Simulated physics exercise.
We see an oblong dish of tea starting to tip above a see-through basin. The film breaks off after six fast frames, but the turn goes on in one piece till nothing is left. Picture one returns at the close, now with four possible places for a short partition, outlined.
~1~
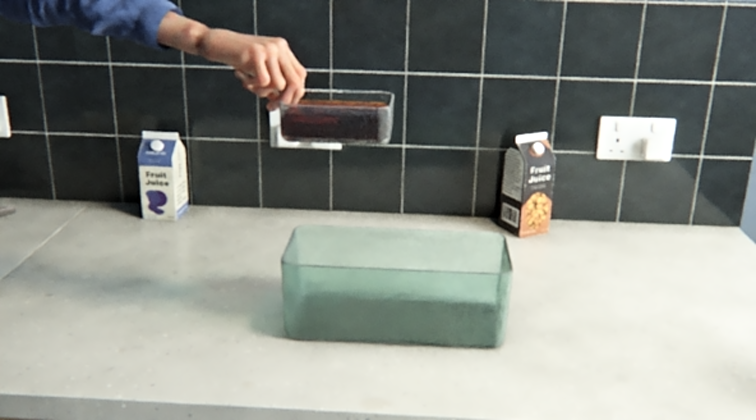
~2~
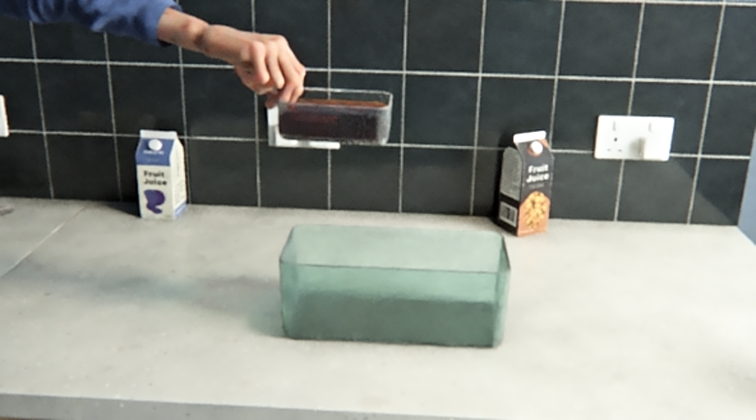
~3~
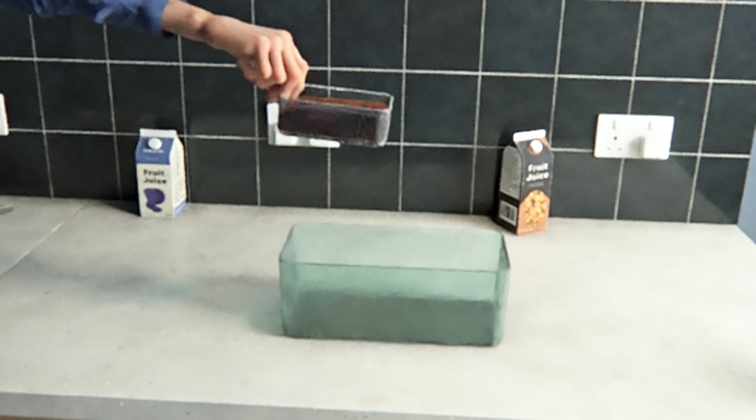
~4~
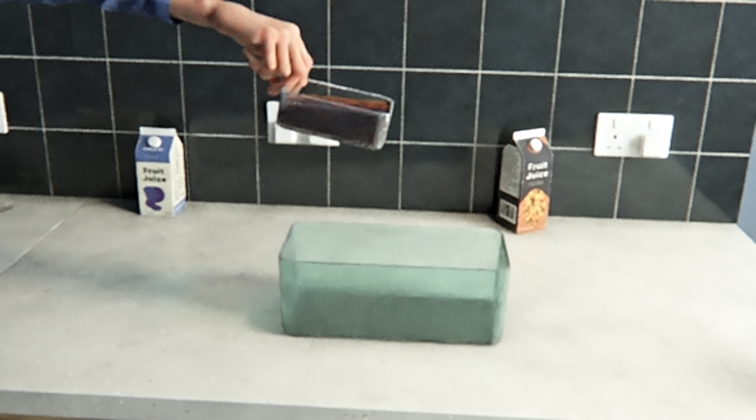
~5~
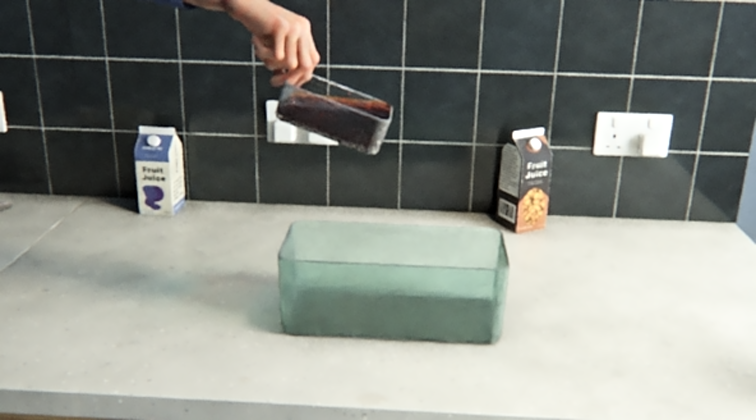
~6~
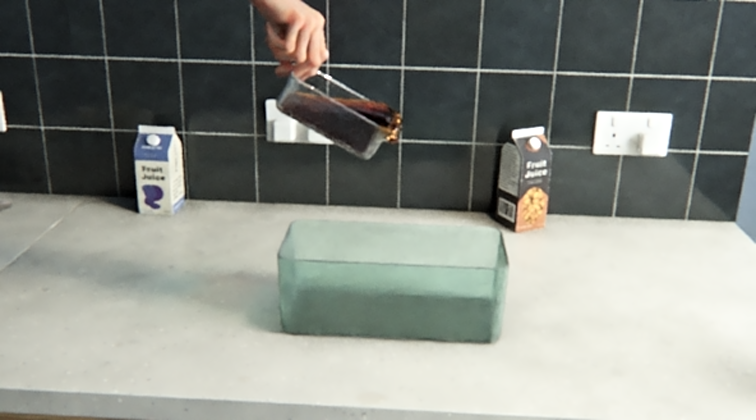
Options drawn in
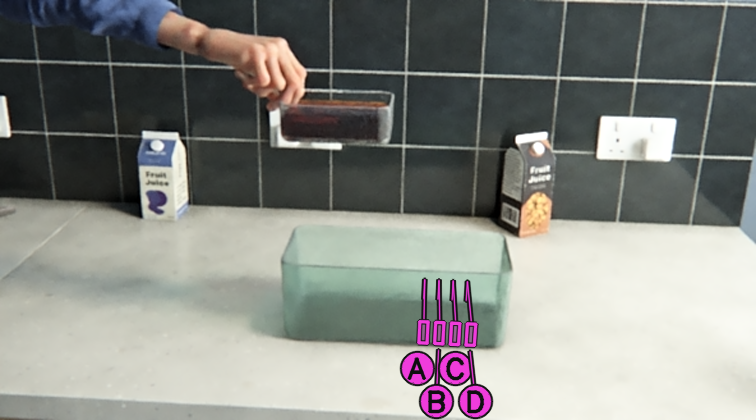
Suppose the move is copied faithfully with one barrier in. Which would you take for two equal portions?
B beats the others.
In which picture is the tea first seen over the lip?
Picture 5.
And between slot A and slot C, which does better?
A it is.
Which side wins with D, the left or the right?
The left side.
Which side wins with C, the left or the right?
More ends on the left.
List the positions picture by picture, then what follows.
Upright, lip at (390, 100); basin from (285, 335) to (504, 345); nothing has left yet.
Upright, lip at (389, 100); nothing has left yet.
Tipped about 5°, lip at (389, 102); nothing has left yet.
Tipped about 11°, lip at (390, 106); nothing has left yet.
Tipped about 19°, lip at (390, 113); tea is over the lip, down to (390, 113).
Tipped about 29°, lip at (388, 121); tea is over the lip, down to (396, 138).
On the marked copy, A at (422, 349); B at (438, 349); C at (454, 350); D at (470, 351).
If A is chosen, about 34 % ends left of the wall and 62 % right of it; 3 % is lost outside.
If B is chosen, about 49 % ends left of the wall and 47 % right of it; 4 % is lost outside.
If C is chosen, about 79 % ends left of the wall and 17 % right of it; 3 % is lost outside.
If D is chosen, about 90 % ends left of the wall and 6 % right of it; 3 % is lost outside.
